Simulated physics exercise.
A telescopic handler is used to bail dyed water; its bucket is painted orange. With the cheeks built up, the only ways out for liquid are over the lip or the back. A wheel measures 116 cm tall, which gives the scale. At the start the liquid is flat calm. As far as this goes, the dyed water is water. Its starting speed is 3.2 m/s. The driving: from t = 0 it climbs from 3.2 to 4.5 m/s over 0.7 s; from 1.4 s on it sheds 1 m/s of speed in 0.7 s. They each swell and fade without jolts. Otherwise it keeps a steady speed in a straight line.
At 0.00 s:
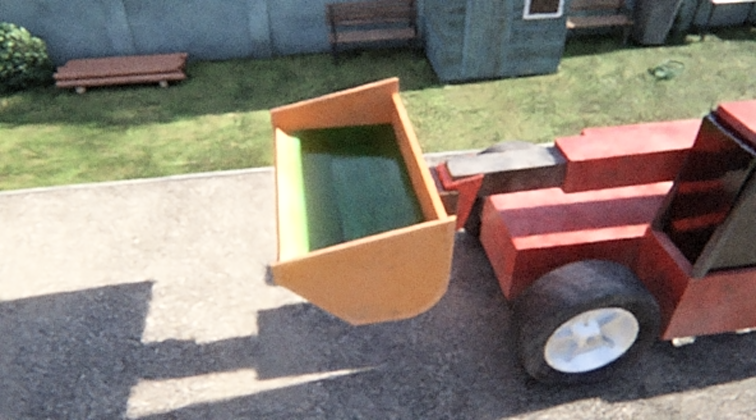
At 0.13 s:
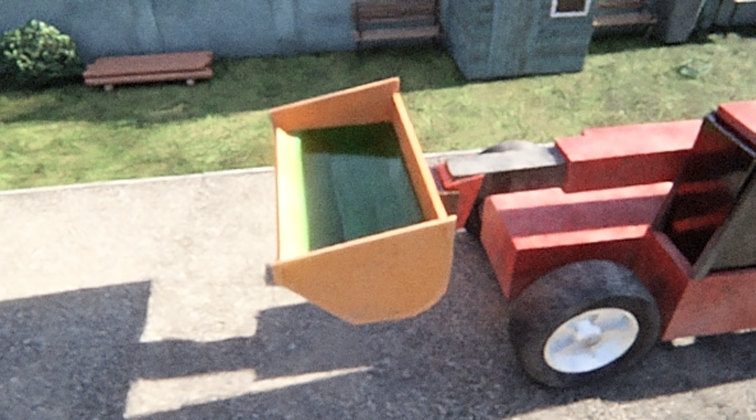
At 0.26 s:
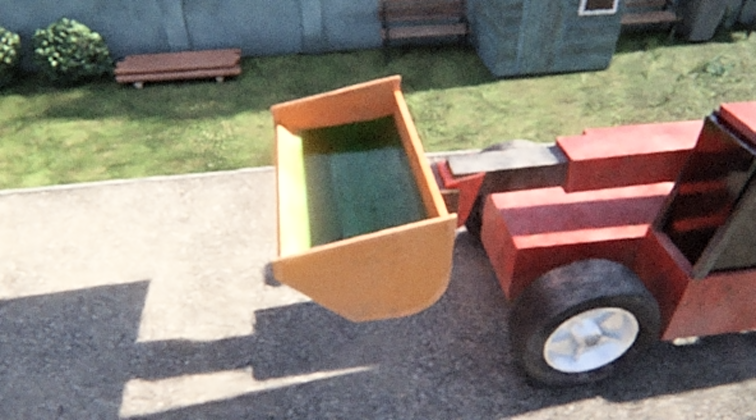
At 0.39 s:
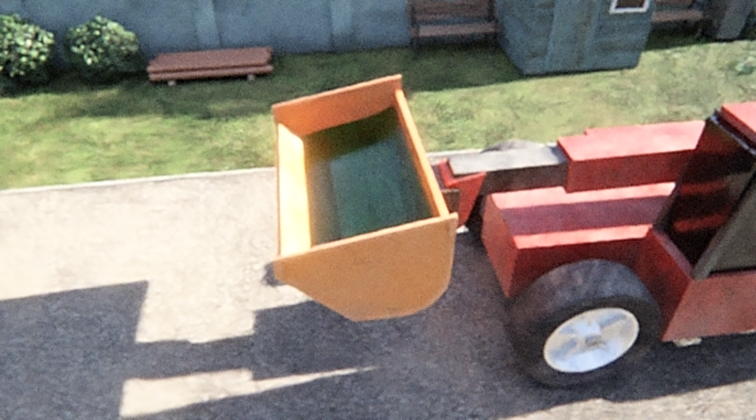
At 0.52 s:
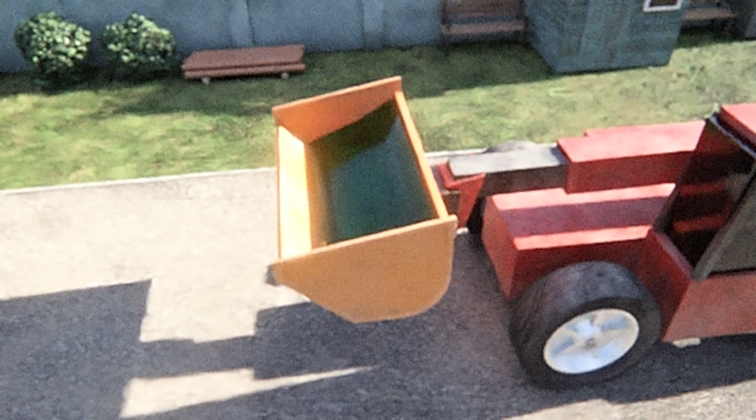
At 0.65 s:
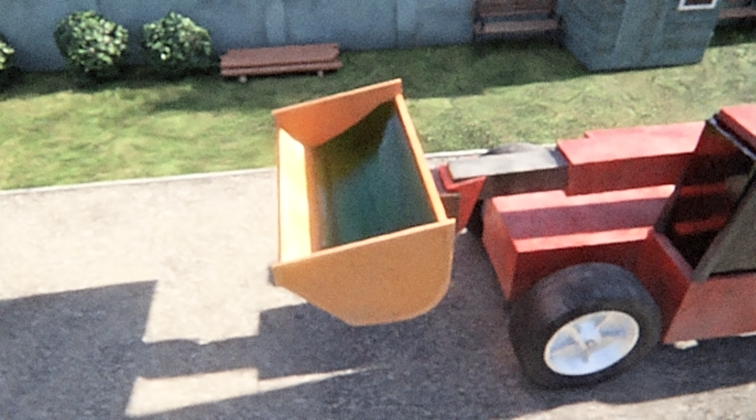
On a paved strip beside a lawn and wall, a red telescopic handler carries dark green water in its orange bucket, facing left. The bench and bushes behind slide steadily to the right as it travels, and the water, fairly level at first, gradually slopes, dropping on the left and climbing toward the machine.
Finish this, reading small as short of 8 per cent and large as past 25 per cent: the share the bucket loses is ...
... middling.
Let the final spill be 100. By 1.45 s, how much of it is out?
By that time, around 90 percent of it is out.
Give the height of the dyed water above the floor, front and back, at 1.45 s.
About 36 cm at the front, 26 cm at the back.
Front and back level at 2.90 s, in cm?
At the front the surface is at 36 cm, while at the back it is at 40 cm.
Then, 1.45 s in, the surface stands 26 cm at the back and 37 cm at the front; 12 per cent has gone, over the front.
Then, 2.15 s in, the surface stands 33 cm at the back and 38 cm at the front; 13 per cent has gone, over the front.
Then, 2.90 s in, the surface stands 39 cm at the back and 37 cm at the front; 13 per cent has gone, over the front.
Then, 4.99 s in, 13 per cent has gone, over the front, 83 of 623 litres.
